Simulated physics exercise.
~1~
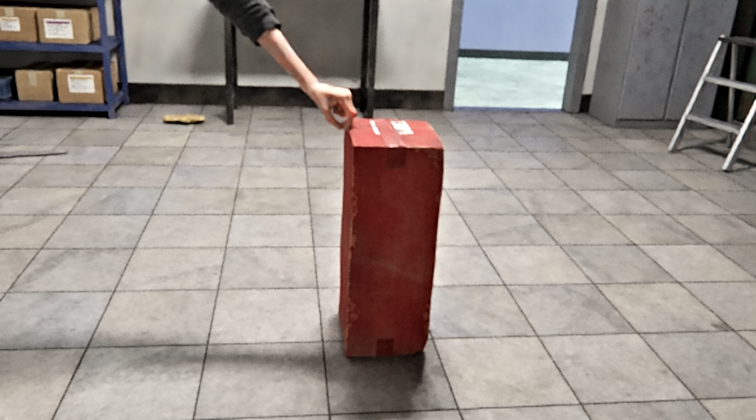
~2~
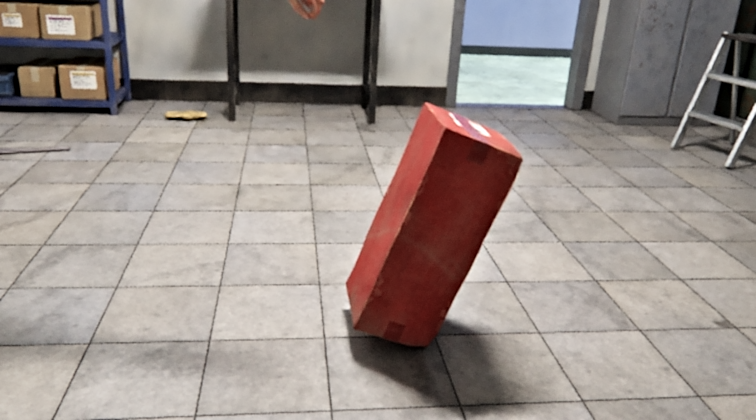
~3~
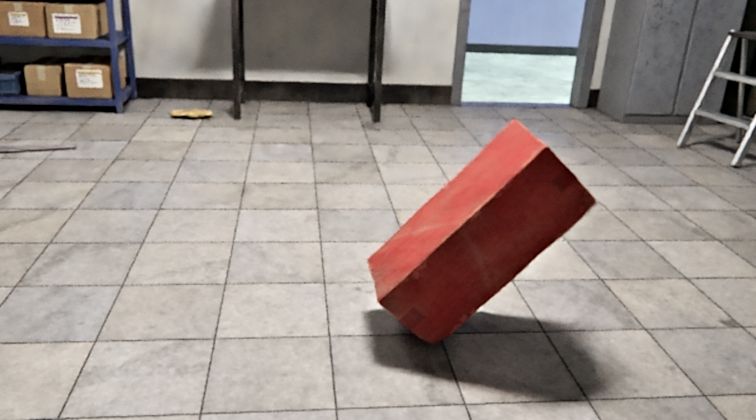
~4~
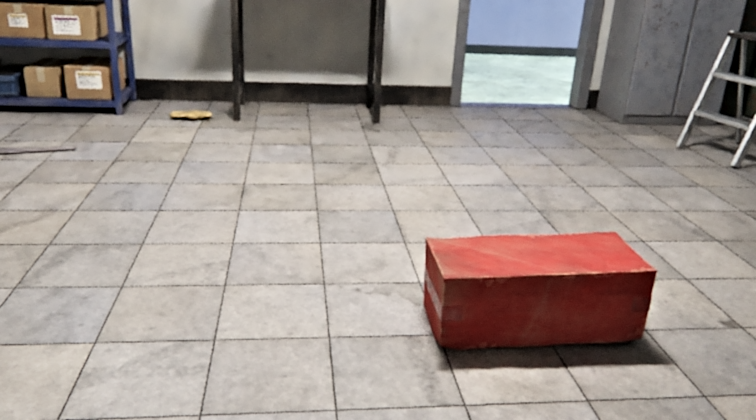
Tall red parcel standing on a tiled floor tilting right as a hand lets go and withdraws, then toppling onto its side.
